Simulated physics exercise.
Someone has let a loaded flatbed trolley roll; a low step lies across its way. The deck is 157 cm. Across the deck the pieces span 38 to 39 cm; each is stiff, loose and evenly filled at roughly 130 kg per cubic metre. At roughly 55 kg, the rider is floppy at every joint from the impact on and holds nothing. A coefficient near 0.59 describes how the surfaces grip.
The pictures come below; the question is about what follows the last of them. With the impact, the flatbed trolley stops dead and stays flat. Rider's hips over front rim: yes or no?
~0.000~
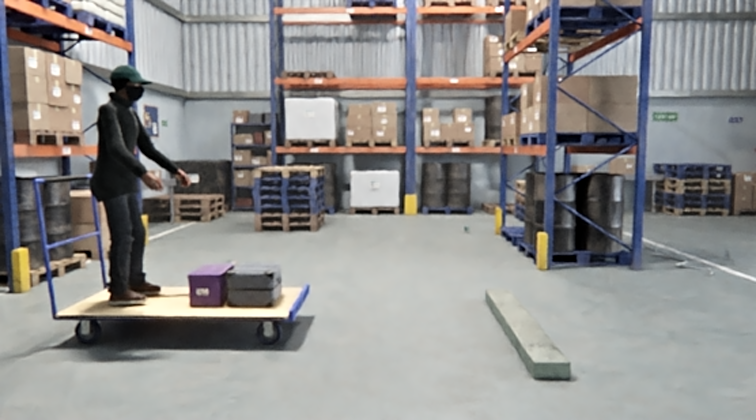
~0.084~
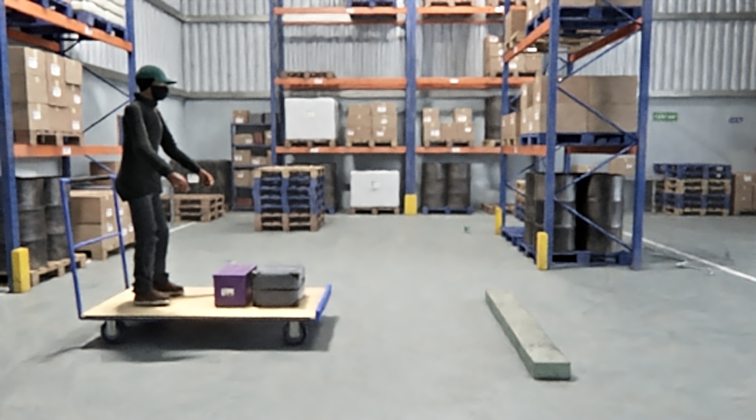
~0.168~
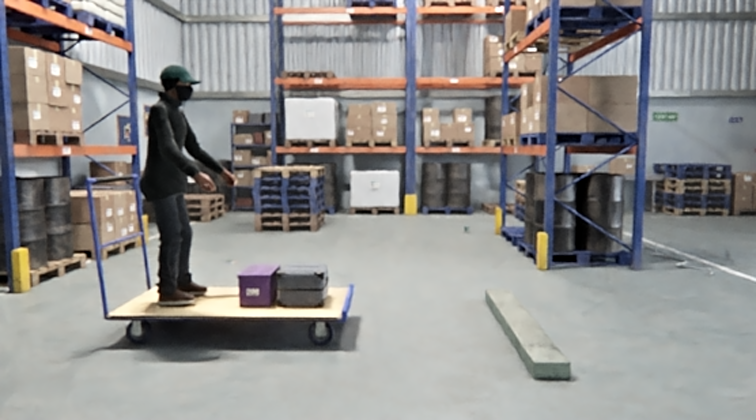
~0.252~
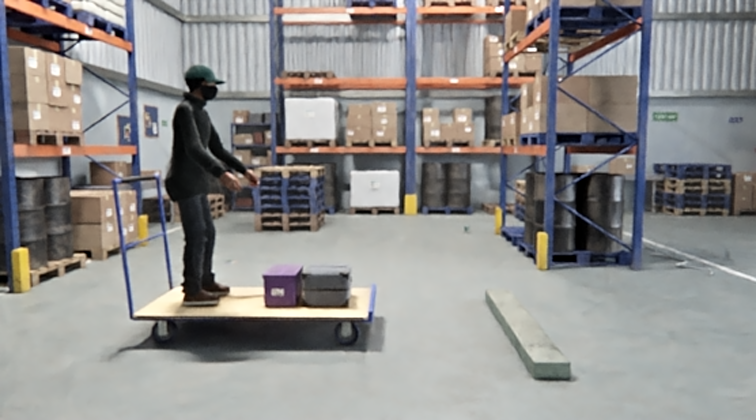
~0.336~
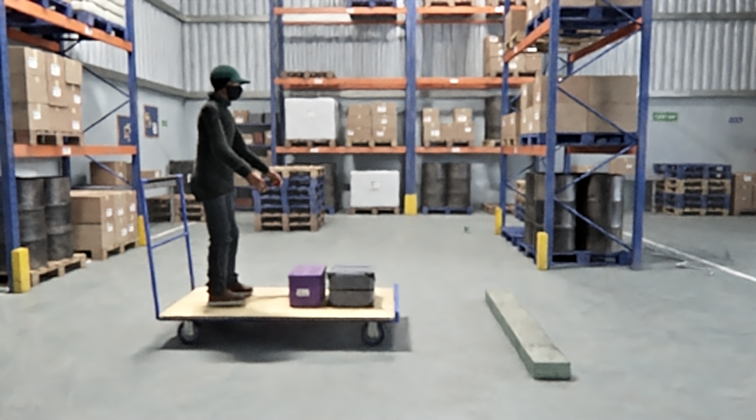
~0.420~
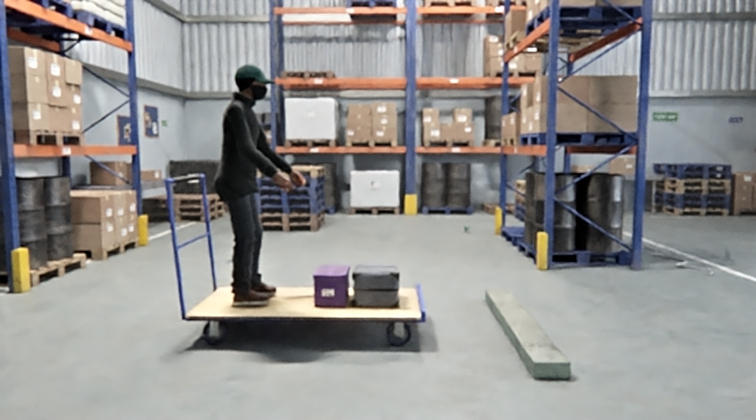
No, still on the deck.
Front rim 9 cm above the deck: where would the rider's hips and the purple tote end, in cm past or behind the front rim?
The hips would end 60 cm behind the front rim, and the purple one 50 cm behind it.
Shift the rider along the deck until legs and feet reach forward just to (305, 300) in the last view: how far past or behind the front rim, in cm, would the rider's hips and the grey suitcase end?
Hips go over by 10 cm, but the grey item stops 20 cm short.
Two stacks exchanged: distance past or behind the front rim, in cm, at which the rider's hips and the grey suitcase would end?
In that case the hips end 60 cm behind the front rim and the grey one 40 cm behind it.
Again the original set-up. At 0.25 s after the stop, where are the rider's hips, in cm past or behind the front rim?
About 80 cm behind the rim.
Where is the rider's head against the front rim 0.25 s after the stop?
Position: Approx. 70 cm behind the front rim.
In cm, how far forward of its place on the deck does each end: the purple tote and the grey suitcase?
Purple 20, grey 15.
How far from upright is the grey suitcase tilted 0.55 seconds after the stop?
Roughly 0° off the vertical.
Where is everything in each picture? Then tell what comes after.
Hips (115, 180), purple tote (212, 285), rim corner (291, 316); 0 cm covered, 156 to go, in the first frame.
Hips (139, 180), purple tote (236, 285), rim corner (317, 316); 18 cm covered, 139 to go, in the second frame.
Hips (163, 180), purple tote (260, 285), rim corner (344, 316); 35 cm covered, 121 to go, in the third frame.
Hips (187, 180), purple tote (284, 285), rim corner (370, 317); 53 cm covered, 104 to go, in the fourth frame.
Hips (212, 180), purple tote (308, 285), rim corner (397, 317); 70 cm covered, 86 to go, in the fifth frame.
Hips (236, 180), purple tote (332, 285), rim corner (424, 317); 88 cm covered, 68 to go. Speed about 2.1 m/s, in the sixth frame.
The wheels strike at 0.75 s.
After 1.00 s the rider's hips are 82 cm behind the rim, near (404, 216) in the last picture's view.
After 1.30 s the rider's hips are 61 cm behind the rim, near (434, 244) in the last picture's view.
After 1.75 s the rider's hips are 51 cm behind the rim, near (448, 254) in the last picture's view.
When all is still (3.0 s), nothing is past the rim; behind it, purple tote, grey suitcase and the rider's hips.
